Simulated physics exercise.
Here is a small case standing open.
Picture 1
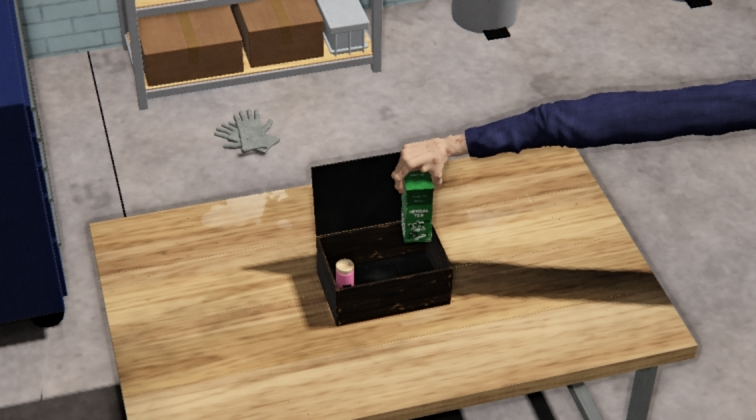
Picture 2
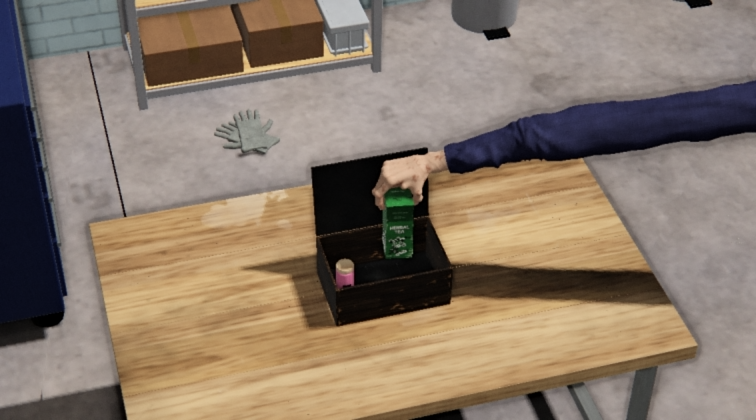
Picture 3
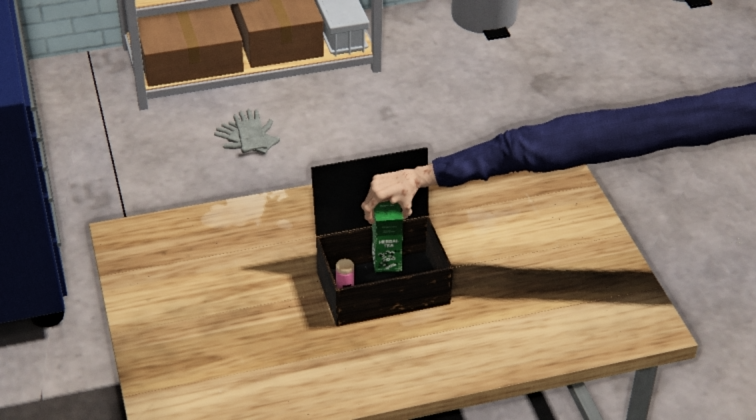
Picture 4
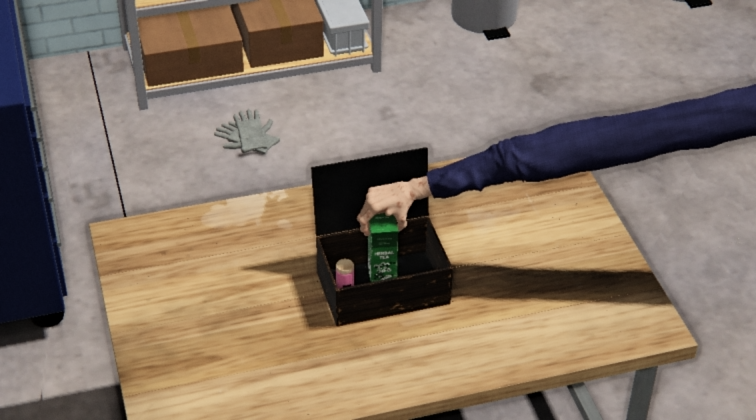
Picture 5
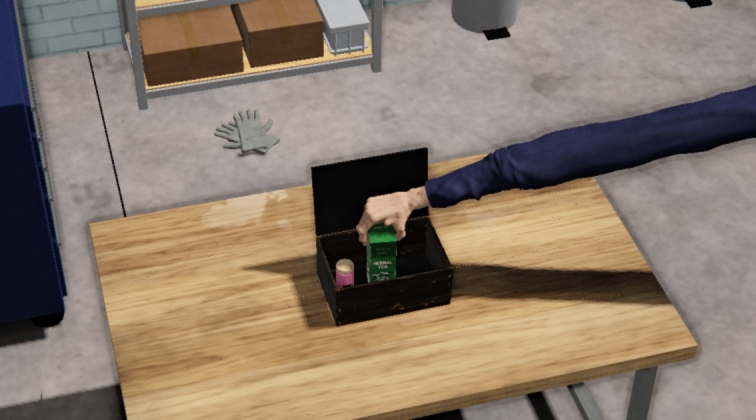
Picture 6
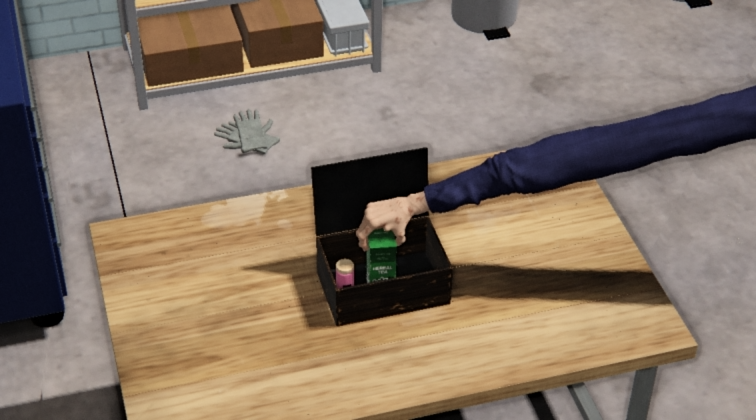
A hand in a dark blue sleeve, reaching in from the right, moves a green carton leftward and down into a small open black case on a wooden table, seen from above in a workshop-like room. A small pink container sits at the case's left, with gray gloves on the floor and brown boxes on a shelf behind. The carton's movement slows to slight lowering, the hand still on its top, while the camera stays still.
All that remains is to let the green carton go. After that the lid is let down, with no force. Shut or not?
Outcome: The lid is held up.
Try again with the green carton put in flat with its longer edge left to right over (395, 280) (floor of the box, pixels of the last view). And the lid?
Then it closes.
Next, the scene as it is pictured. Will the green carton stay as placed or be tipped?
The green carton keeps its pose.
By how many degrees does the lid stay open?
Some 40° above the rim.
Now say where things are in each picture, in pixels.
In the first picture, on its way; green carton (417, 206); pink shaker (345, 279).
In the second picture, on its way; green carton (398, 222); pink shaker (345, 279).
In the third picture, on its way; green carton (387, 236); pink shaker (345, 279).
In the fourth picture, on its way; green carton (383, 248); pink shaker (345, 279).
In the fifth picture, on its way; green carton (381, 257); pink shaker (345, 279).
In the sixth picture, in place under the hand; green carton (381, 262); pink shaker (345, 279).
Then, 1.40 s past the last view, lid 77° above the rim.
Then, 1.70 s past the last view, lid 47° above the rim.
Finally, lid 42° above the rim; both still in place. Final places as the last picture's camera would see them, green carton near (380, 264).
